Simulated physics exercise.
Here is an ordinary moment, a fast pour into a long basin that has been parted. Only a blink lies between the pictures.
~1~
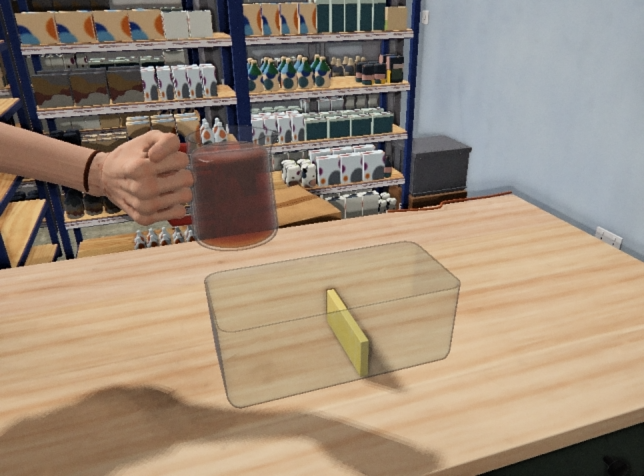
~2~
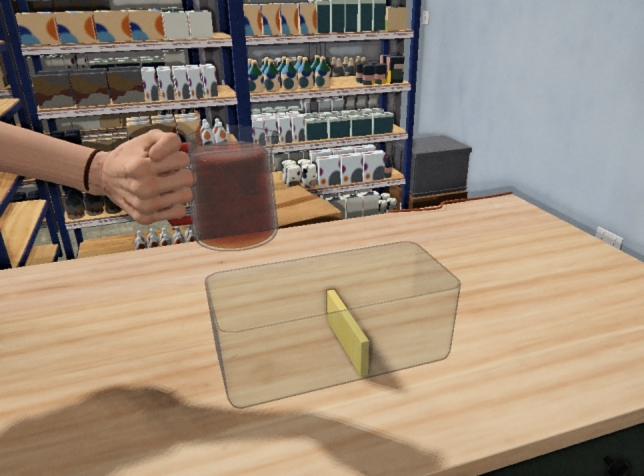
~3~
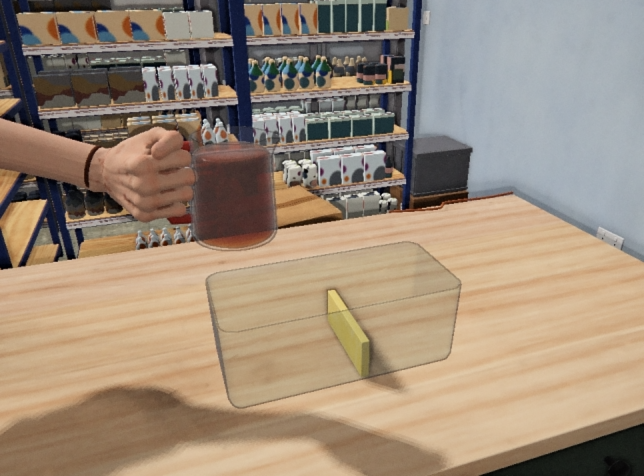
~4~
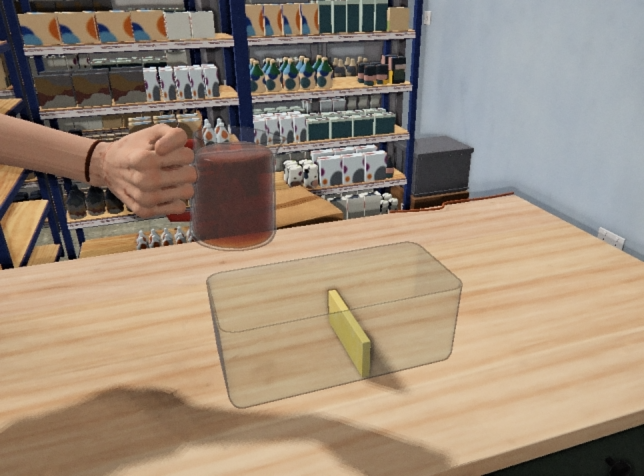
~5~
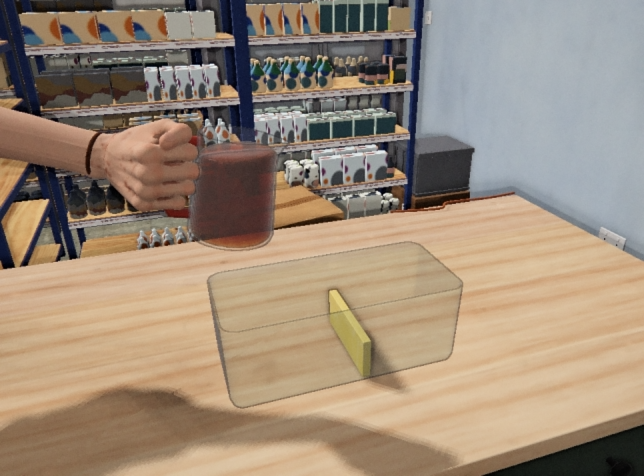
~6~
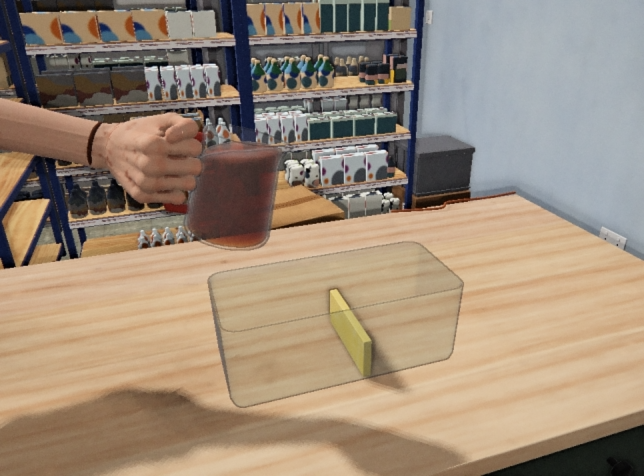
A hand tilts a clear mug of red-brown tea slightly rightward above a divided basin.
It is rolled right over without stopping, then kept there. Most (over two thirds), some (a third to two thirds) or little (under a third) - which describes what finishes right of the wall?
Some.
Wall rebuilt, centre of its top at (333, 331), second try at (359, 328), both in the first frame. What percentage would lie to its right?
First try: Roughly 75 per cent; second try: 25 per cent.
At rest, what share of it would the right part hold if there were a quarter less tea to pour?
Estimated share: Around 25 %.
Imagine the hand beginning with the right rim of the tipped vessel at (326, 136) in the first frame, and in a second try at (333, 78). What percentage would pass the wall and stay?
It would come to near 95 per cent, and then near 85 per cent.
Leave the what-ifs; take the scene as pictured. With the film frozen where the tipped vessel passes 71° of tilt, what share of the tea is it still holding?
85 %.
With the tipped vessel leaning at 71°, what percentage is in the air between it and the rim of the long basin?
Around 15 %.
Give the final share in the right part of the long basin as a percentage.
About 45 per cent.
A moment on, the tilt is 71° and 83 per cent is still to pour, 1 is left of the wall and 3 right of it.
Next, the tilt is 104° and 31 per cent is still to pour, 13 is left of the wall and 35 right of it.
Then the tilt is 110° and 3 per cent is still to pour, 45 is left of the wall and 47 right of it.
Later the tilt is 110° and 0 per cent is still to pour, 51 is left of the wall and 47 right of it.
In the end 51 per cent lies left of the wall, 47 right of it and 1 outside.
